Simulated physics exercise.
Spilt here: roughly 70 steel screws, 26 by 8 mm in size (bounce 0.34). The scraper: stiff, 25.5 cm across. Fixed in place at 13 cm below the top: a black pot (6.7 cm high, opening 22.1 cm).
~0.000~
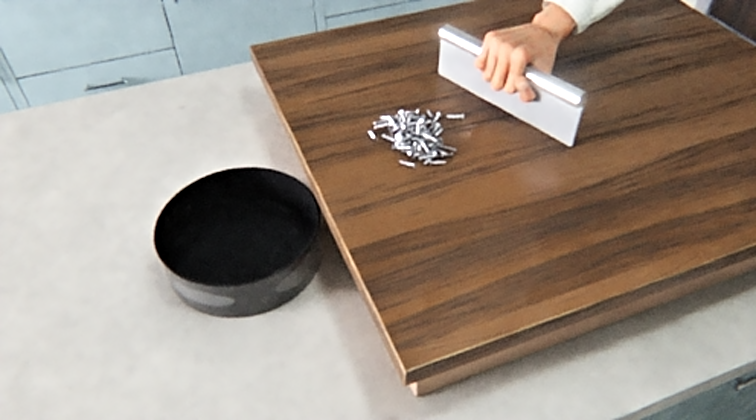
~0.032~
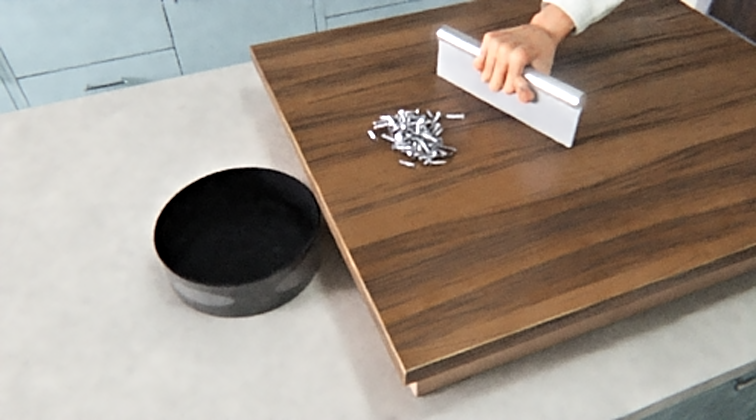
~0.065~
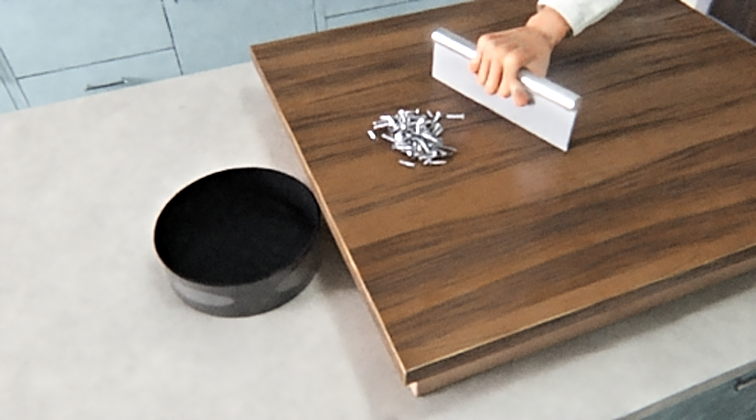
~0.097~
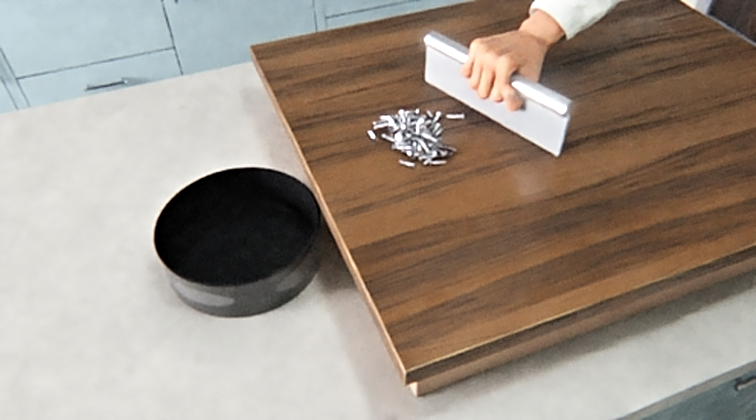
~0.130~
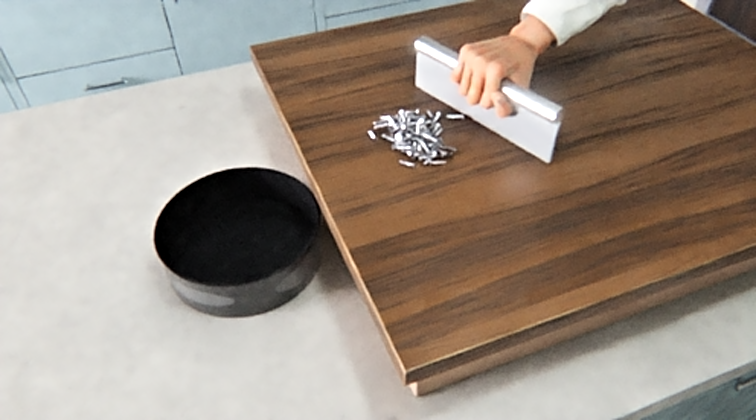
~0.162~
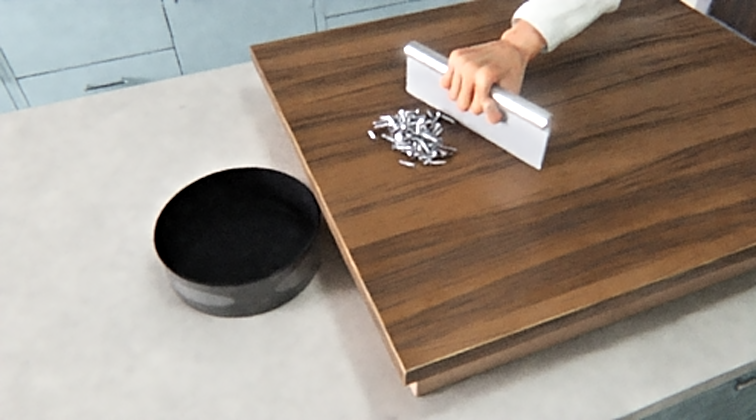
The footage shows a hand holding a flat scraper upright on a wooden board, sliding it slowly a short way left toward a small pile of silvery metal pieces, which barely changes, while a black pot sits still beside the board.
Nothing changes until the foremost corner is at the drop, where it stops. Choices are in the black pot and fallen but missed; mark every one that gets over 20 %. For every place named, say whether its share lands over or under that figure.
Black pot - over, fallen but missed - over.
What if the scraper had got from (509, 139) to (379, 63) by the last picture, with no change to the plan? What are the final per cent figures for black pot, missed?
Black pot 65; missed 30.
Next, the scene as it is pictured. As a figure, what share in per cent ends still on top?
About 20 percent.
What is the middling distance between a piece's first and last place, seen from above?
Around 24 centimetres.
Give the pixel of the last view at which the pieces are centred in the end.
About (292, 275).
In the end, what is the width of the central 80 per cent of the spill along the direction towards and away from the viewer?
Close to 16 cm front to back.
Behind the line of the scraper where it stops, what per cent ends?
About 0 per cent.
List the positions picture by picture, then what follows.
The first picture shows scraper from (578, 114) to (444, 44); moved 0.0 cm; pieces shifted so far, 0; middle of the spill at (419, 130); black pot at (238, 221).
The second picture shows scraper from (577, 115) to (442, 45); moved 0.3 cm; pieces shifted so far, 0; middle of the spill at (419, 130).
The third picture shows scraper from (572, 118) to (438, 48); moved 1.3 cm; pieces shifted so far, 0; middle of the spill at (419, 130).
The fourth picture shows scraper from (565, 123) to (430, 51); moved 3.0 cm; pieces shifted so far, 0; middle of the spill at (419, 130).
The fifth picture shows scraper from (555, 130) to (420, 56); moved 5.1 cm; pieces shifted so far, 0; middle of the spill at (419, 130).
The sixth picture shows scraper from (545, 137) to (411, 61); moved 7.2 cm; pieces shifted so far, 1; middle of the spill at (419, 130); black pot at (238, 221). Its speed is about 0.64 m/s, heading 20 degrees towards the viewer.
After 0.36 s, scraper 20 cm from its start, spill 13 cm wide; still on top 100 %.
After 0.57 s, scraper 28 cm from its start, spill 17 cm wide; black pot 25 %, off the edge, not caught 10 %, still on top 65 %.
After 0.74 s, scraper 28 cm from its start, spill 19 cm wide; black pot 50 %, off the edge, not caught 30 %, still on top 20 %.
At rest (1.5 s), black pot 50 %, fallen but missed 35 %, still on top 20 %.
